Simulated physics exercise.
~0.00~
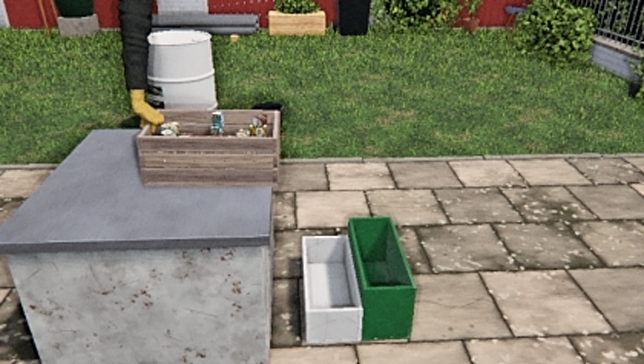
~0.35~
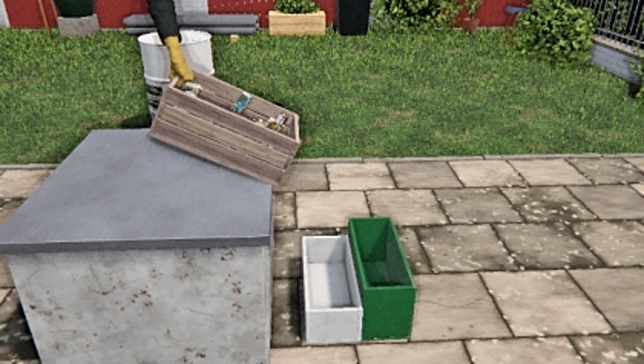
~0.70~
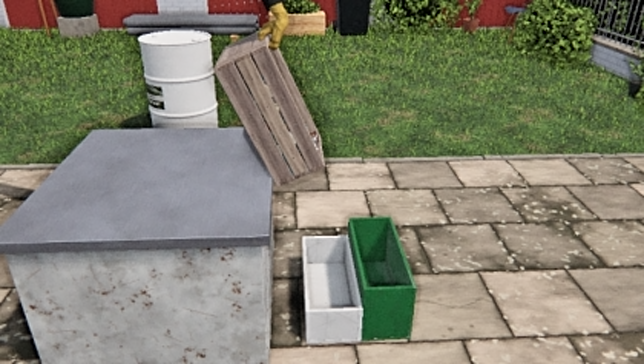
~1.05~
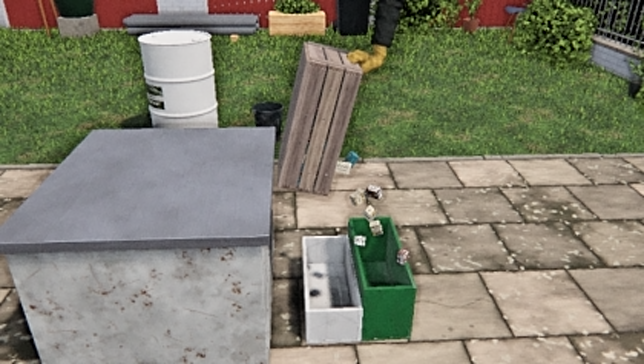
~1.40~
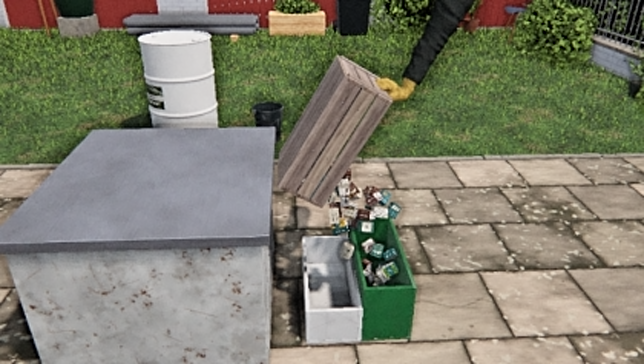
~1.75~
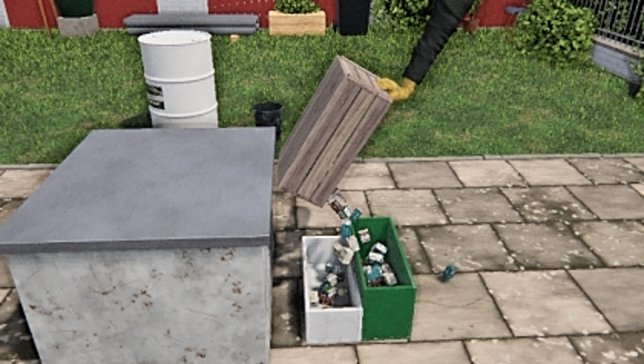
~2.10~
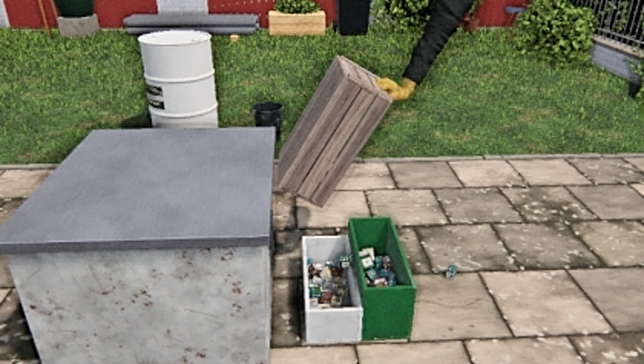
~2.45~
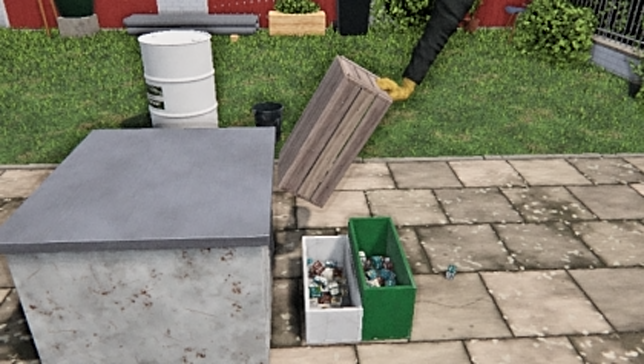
At the start, a yellow-gloved hand holds a wooden crate of small cartons on the end of a grey-topped bench, with a white box and a green tote standing on the paving to the right. The hand swings up the back of the crate, tipping it steadily over the bench's right edge. Once it leans past upright, the first cartons drop toward the green tote. A thick stream then pours out, falling into both containers, and one piece lands on the paving beyond the tote. Finally the crate stays tilted, and the cartons lie still, with more in the green tote than in the white box.
